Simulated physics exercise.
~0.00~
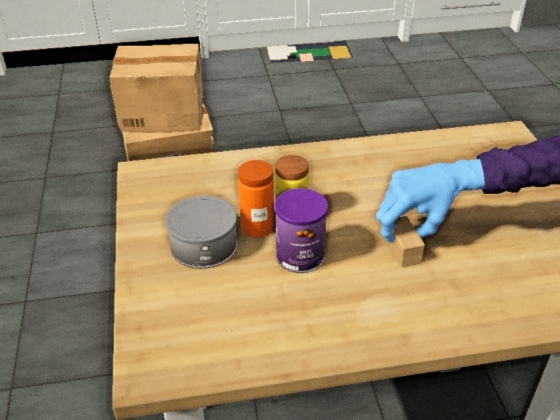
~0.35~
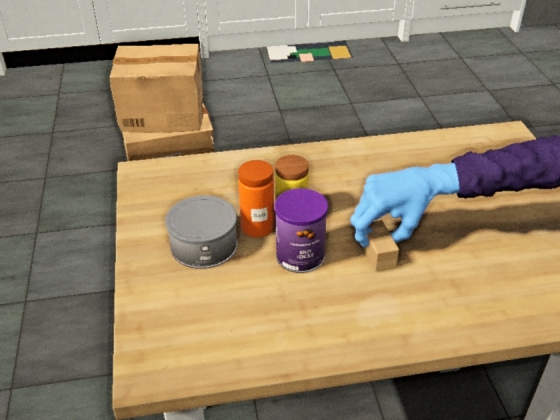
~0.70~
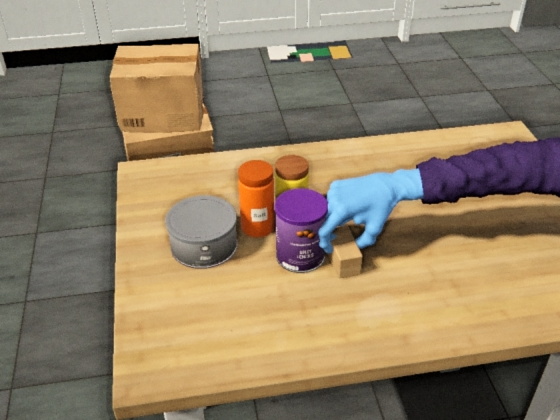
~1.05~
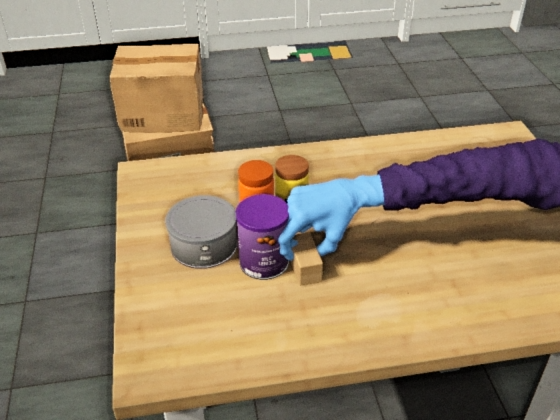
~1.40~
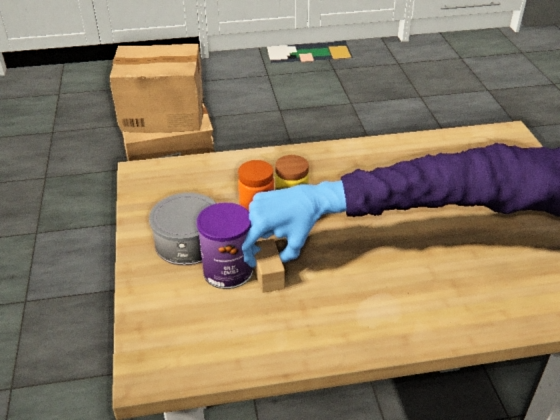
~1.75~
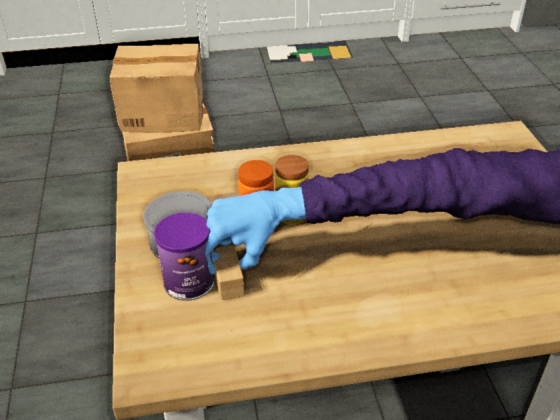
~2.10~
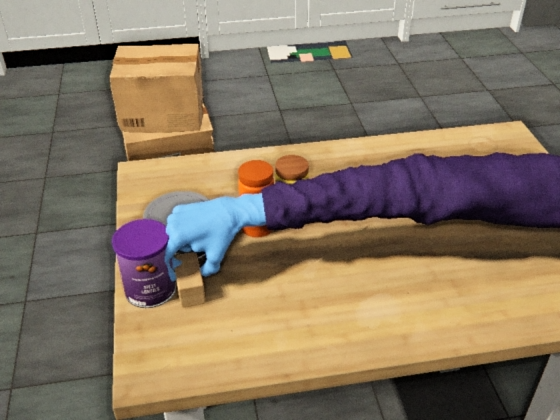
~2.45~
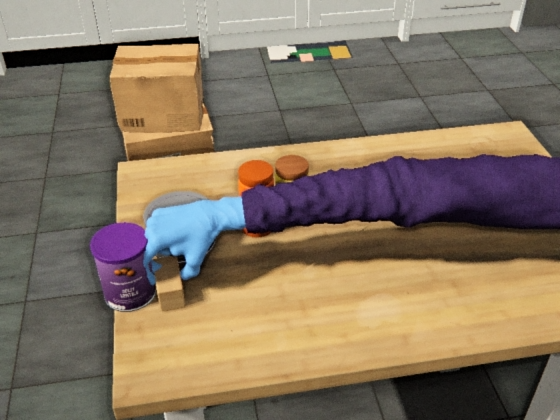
To begin with, a grey tub, an orange jar, a yellow jar and a purple tin stand clustered on a wooden table, while a blue-gloved hand holds a small wooden block to their right. The hand slides the block left until it reaches the purple tin. It keeps pushing, and the tin glides left, upright, passing in front of the jars. The grey tub shifts slightly left as the tin moves across in front of it. Finally, the purple tin stands upright at the table's left edge with the block beside it, and both jars remain in their places.
